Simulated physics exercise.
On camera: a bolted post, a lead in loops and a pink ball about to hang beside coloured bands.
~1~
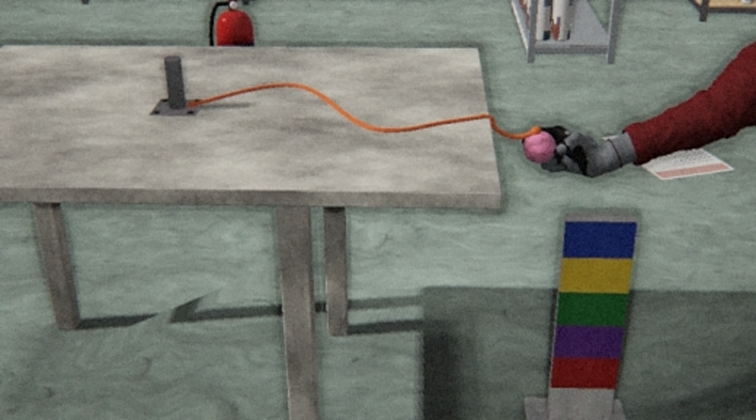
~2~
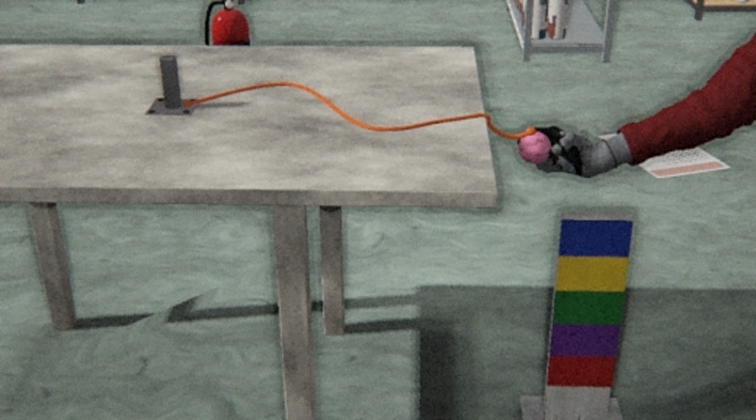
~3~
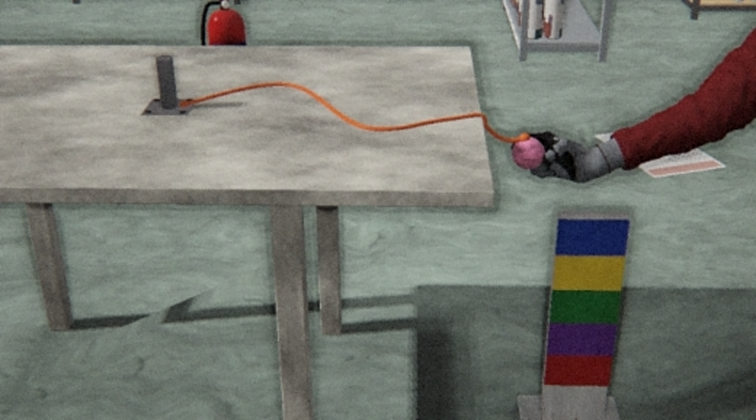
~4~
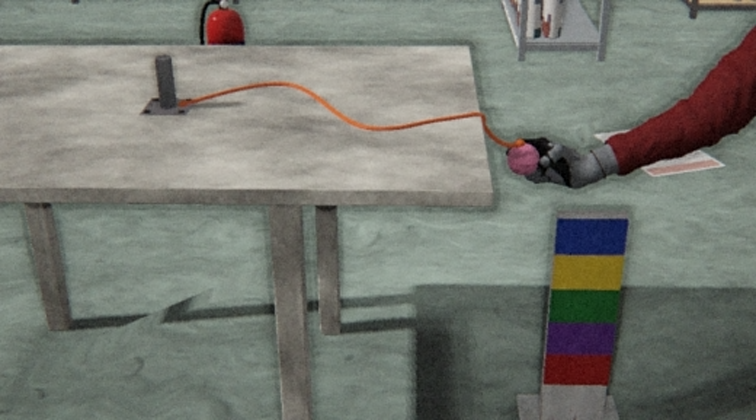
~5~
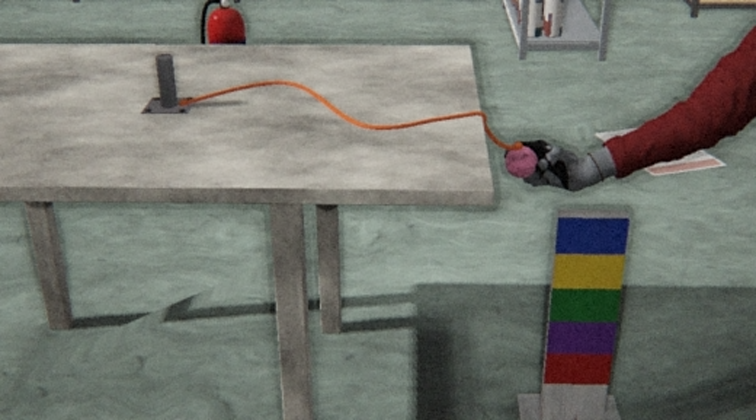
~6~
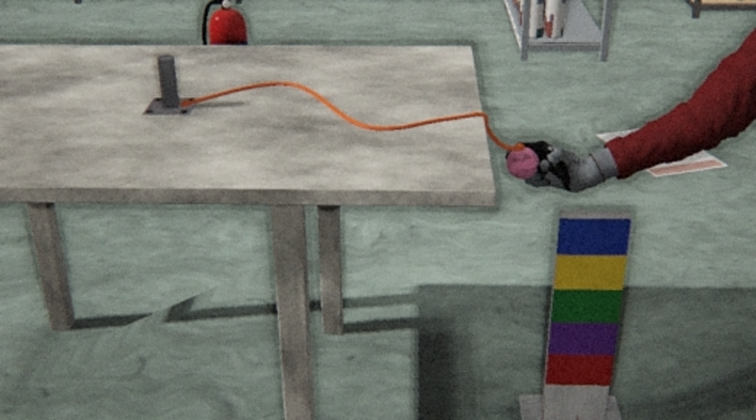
In a room with a pale green floor, seen from slightly above, a grey table stands at left near a red fire extinguisher and shelving. An orange lead winds from a dark post across the tabletop to a pink ball in a gloved, red-sleeved hand, above a stand banded blue, yellow, green, purple and red. The hand lowers the ball slightly while the view shifts very subtly.
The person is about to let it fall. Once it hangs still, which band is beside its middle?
Its centre hangs level with the yellow band.
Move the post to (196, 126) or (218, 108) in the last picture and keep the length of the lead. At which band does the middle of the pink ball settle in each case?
Try by try: Green; green.
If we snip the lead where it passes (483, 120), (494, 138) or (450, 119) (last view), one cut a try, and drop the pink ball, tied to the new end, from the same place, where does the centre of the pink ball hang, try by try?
The places are (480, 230), (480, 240) and (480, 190).
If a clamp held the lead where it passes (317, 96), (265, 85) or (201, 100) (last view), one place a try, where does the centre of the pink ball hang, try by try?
The places are (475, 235), (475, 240) and (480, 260).
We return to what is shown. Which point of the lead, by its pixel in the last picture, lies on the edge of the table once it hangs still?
The one at (392, 129).
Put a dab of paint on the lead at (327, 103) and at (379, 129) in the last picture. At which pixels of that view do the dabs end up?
Near (380, 107) and (471, 109).
Soon after, ball near (483, 263); level with yellow.
After that, ball near (482, 265); level with yellow.
In the end, ball near (481, 267); level with yellow. Its middle rests at the yellow band.
